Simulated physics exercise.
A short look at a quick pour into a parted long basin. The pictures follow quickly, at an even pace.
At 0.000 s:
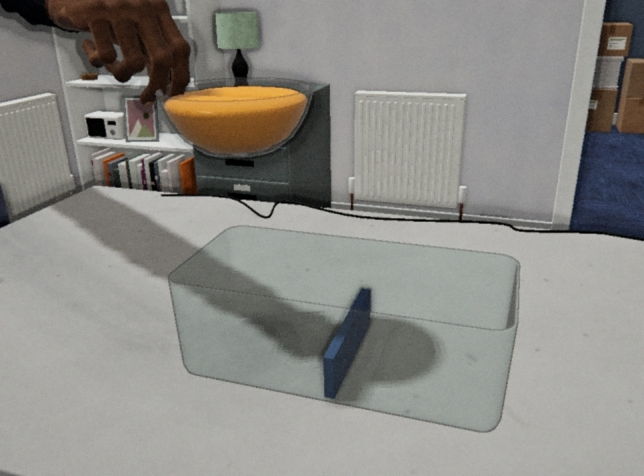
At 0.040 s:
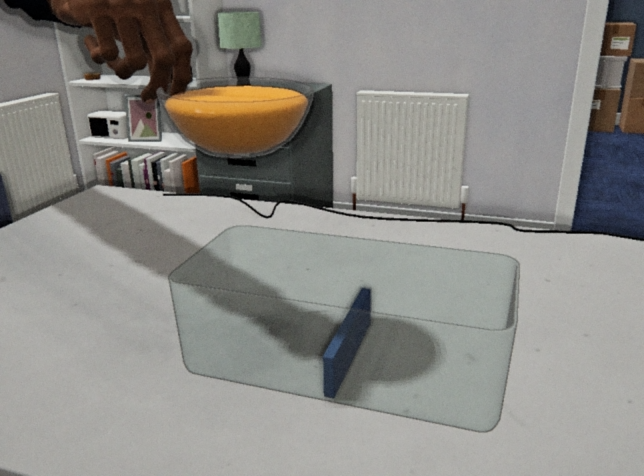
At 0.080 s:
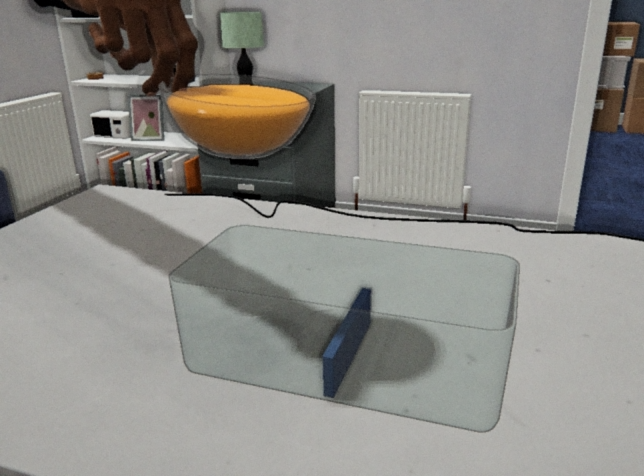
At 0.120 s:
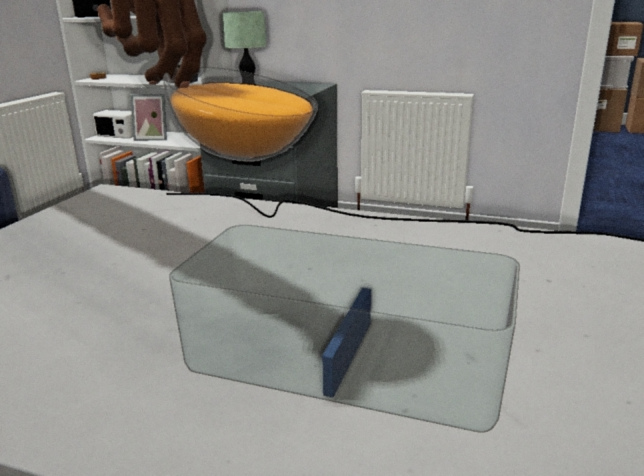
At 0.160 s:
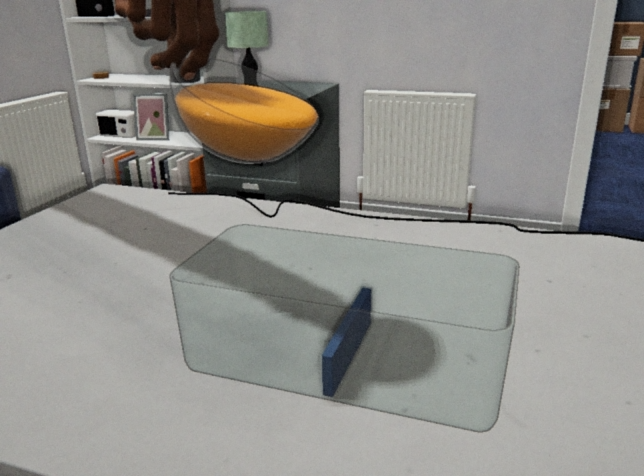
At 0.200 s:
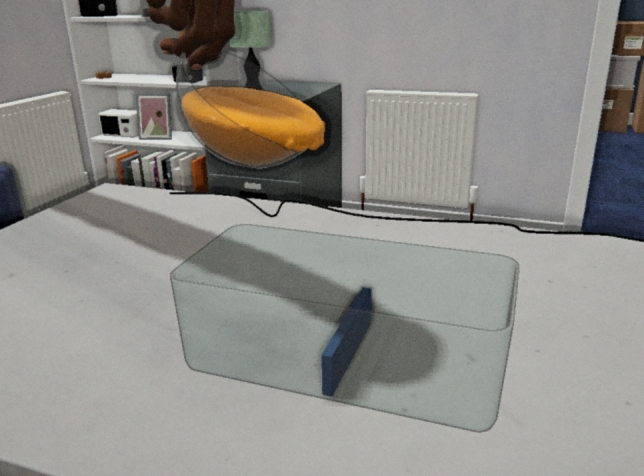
A hand holds a rounded clear bowl of orange liquid above a table and tilts it rightward, slowly then more steeply, until the liquid reaches over its right edge, while a clear basin with a blue divider stays still.
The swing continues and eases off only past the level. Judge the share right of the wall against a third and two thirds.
In the end between a third and two thirds is right of the wall.
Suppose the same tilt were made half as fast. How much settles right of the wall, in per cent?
It comes to 75 per cent or so.
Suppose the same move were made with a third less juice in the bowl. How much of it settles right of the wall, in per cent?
Close to 45 per cent.
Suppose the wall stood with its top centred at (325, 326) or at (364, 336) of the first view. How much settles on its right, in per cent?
The first gives 80 %, the second 40 %.
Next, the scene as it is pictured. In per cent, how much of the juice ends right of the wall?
Near 55 %.
A moment on, the bowl is tipped right over and 3 per cent is still to pour, 13 is left of the wall and 43 right of it.
Next, the bowl is tipped right over and 0 per cent is still to pour, 38 is left of the wall and 56 right of it.
Then the bowl is tipped right over and 0 per cent is still to pour, 39 is left of the wall and 56 right of it.
Later the bowl is tipped right over and 0 per cent is still to pour, 41 is left of the wall and 56 right of it.
In the end 41 per cent lies left of the wall, 56 right of it and 3 outside.
